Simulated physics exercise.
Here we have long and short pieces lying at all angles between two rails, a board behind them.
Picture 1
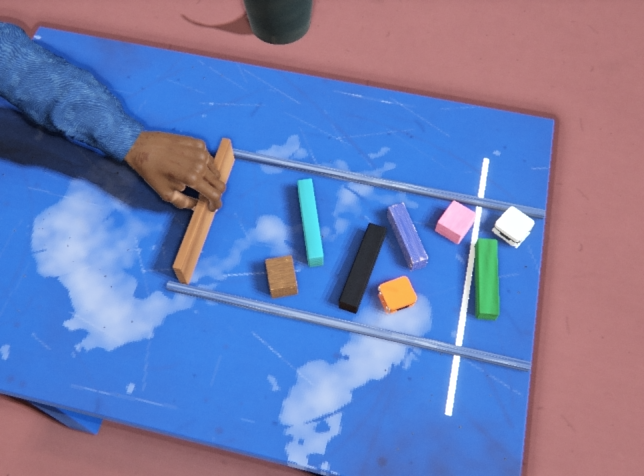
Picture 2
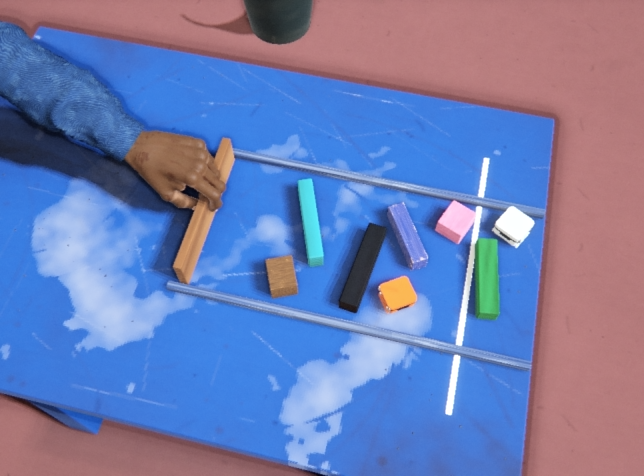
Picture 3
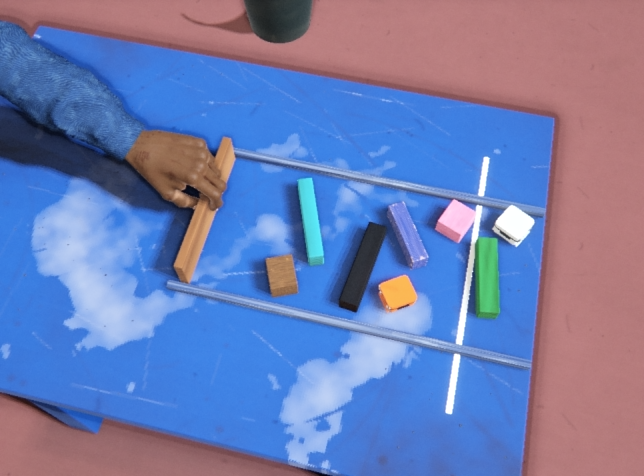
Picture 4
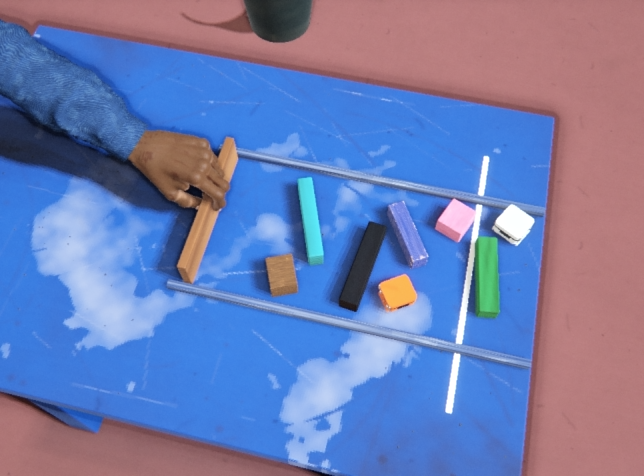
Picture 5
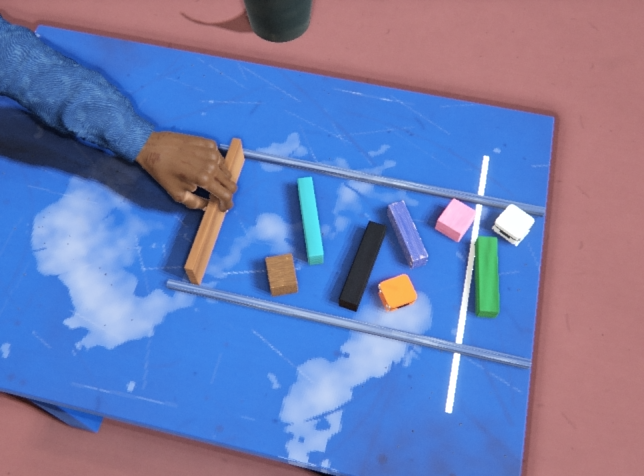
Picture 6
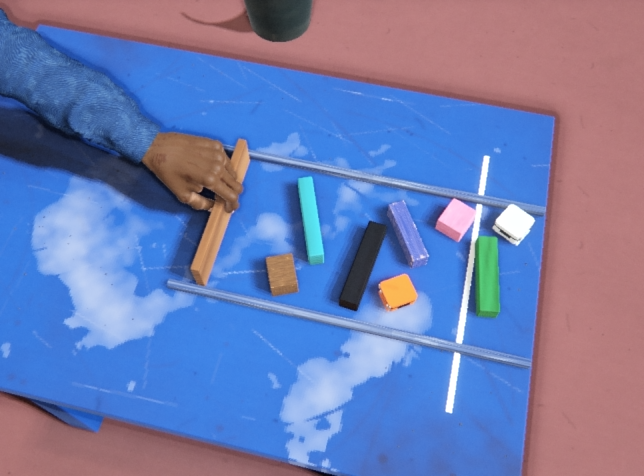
On a blue tabletop, a hand held an orange-brown board upright between two clear rails, then slid it slightly to the right toward the scattered colored blocks and sticks, which stayed still.
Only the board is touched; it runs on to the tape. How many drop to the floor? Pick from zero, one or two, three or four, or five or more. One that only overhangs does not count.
As it turns out, the number that fall off is one or two.
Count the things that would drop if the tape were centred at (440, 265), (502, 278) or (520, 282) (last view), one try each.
In that order 0, 5 and 6.
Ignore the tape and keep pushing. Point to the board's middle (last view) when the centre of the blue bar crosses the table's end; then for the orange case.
Its middle is around (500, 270) and around (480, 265).
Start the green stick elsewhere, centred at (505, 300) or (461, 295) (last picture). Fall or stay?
Place by place, it falls; drops off.
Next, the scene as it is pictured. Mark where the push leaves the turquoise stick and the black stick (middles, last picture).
About (481, 256), and the other about (502, 294).
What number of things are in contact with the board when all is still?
2 of them.
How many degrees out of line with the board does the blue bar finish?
Some 25 degrees.
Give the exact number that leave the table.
The count is 2.
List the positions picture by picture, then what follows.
White case (513, 228); green stick (486, 278); pink block (456, 222); board (206, 209); tape (469, 274), in the first frame.
Green stick (487, 278); turquoise stick (310, 222), in the second frame.
Pink block (456, 221); blue bar (407, 235), in the third frame.
White case (513, 226); board (210, 208), in the fourth frame.
Green stick (486, 276); brown block (282, 275), in the fifth frame.
White case (513, 226); green stick (487, 276); pink block (456, 220); board (222, 211); tape (470, 271), in the sixth frame.
A little later, none off yet; white case at rest near (513, 226); green stick at rest near (487, 276); pink block at rest near (456, 220).
Next, none off yet; white case at rest near (513, 226); green stick at rest near (487, 276); pink block moving near (465, 219).
When it is over, the number that fall off is one or two; down, green stick and white case.
